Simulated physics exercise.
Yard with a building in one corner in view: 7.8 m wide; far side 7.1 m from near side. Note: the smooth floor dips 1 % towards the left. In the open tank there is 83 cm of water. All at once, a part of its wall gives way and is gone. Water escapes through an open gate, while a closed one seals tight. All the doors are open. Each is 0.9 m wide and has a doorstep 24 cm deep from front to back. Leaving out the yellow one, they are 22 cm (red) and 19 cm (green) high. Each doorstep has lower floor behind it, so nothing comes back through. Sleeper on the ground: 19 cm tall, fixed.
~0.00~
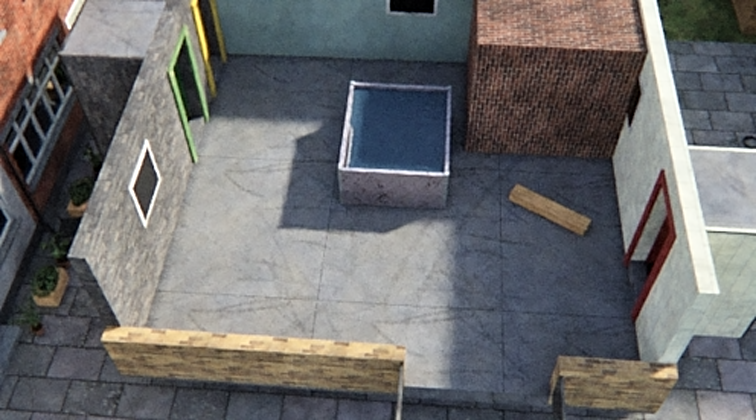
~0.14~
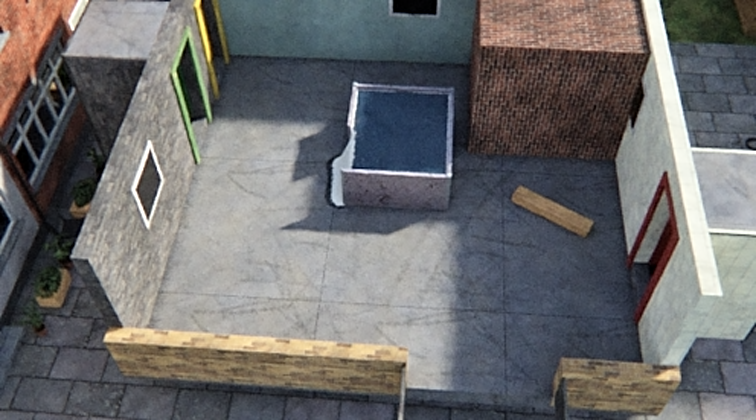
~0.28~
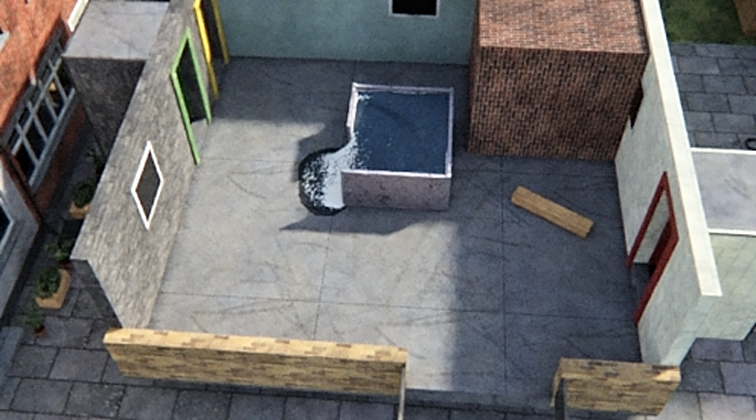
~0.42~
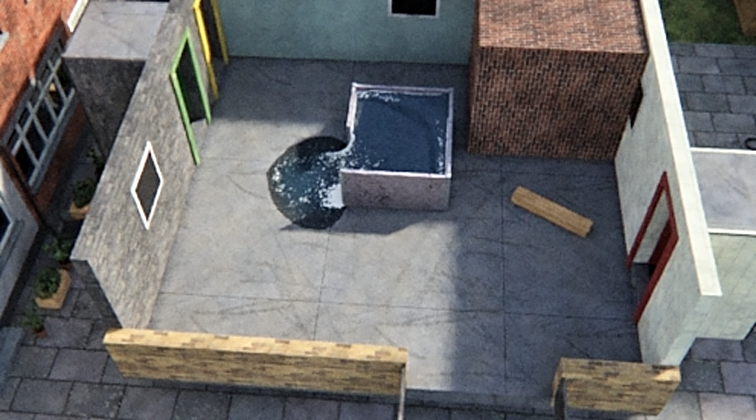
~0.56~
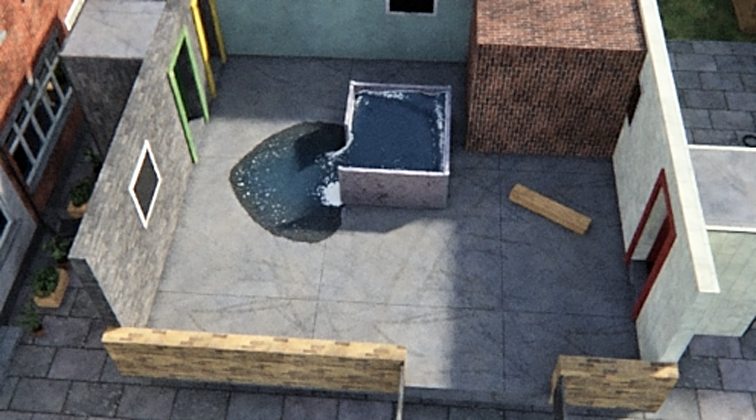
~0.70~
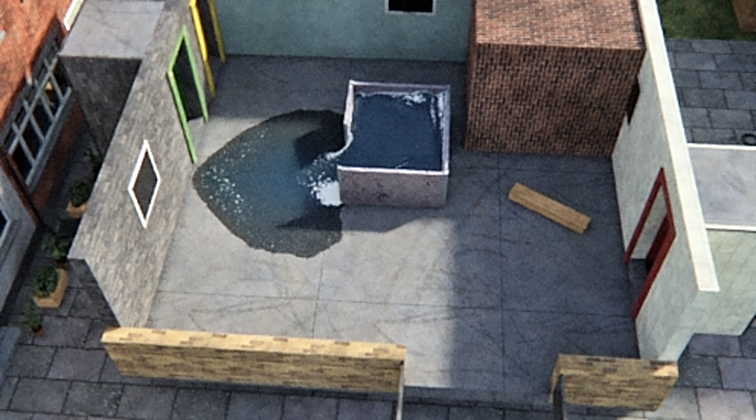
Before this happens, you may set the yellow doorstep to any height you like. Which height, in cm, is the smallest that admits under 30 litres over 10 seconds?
The smallest is close to 12 cm.
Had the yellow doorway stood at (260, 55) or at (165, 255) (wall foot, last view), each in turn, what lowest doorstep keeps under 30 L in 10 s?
First place around 17 cm, second around 17 cm.
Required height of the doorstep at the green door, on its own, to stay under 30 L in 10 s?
About 24 cm at green.
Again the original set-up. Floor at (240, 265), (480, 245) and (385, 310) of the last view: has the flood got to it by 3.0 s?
Awash; untouched; untouched.
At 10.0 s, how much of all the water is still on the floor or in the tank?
Around 96 percent is still there.
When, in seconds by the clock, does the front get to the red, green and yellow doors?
It gets to red at 6.0 s, to green at 0.9 s, and to yellow at 1.5 s.
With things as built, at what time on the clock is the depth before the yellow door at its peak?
The level tops out around 4.5 s.
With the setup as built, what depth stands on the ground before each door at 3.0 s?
Red door 0 cm, green door 23 cm, yellow door 10 cm.
After 1.4 s water covers 25 % of the floor, deepest (40 cm) near (334, 186); it has not reached the yellow door.
After 3.0 s water covers 35 % of the floor, deepest (35 cm) near (138, 355); 10 cm at the yellow door, 0 litres in over its 19 cm doorstep.
After 10.0 s water covers 95 % of the floor, deepest (11 cm) near (351, 72); 9 cm at the yellow door, 3 litres in over its 19 cm doorstep.
At the yellow door as built, the water arrived by 1.5 s and peaked near 16 cm at 4.6 s.
With a doorstep of 11 cm, 38 litres would have come in within the 10 s; with 13 cm, 22 litres. So under 30 litres takes about 12 cm.
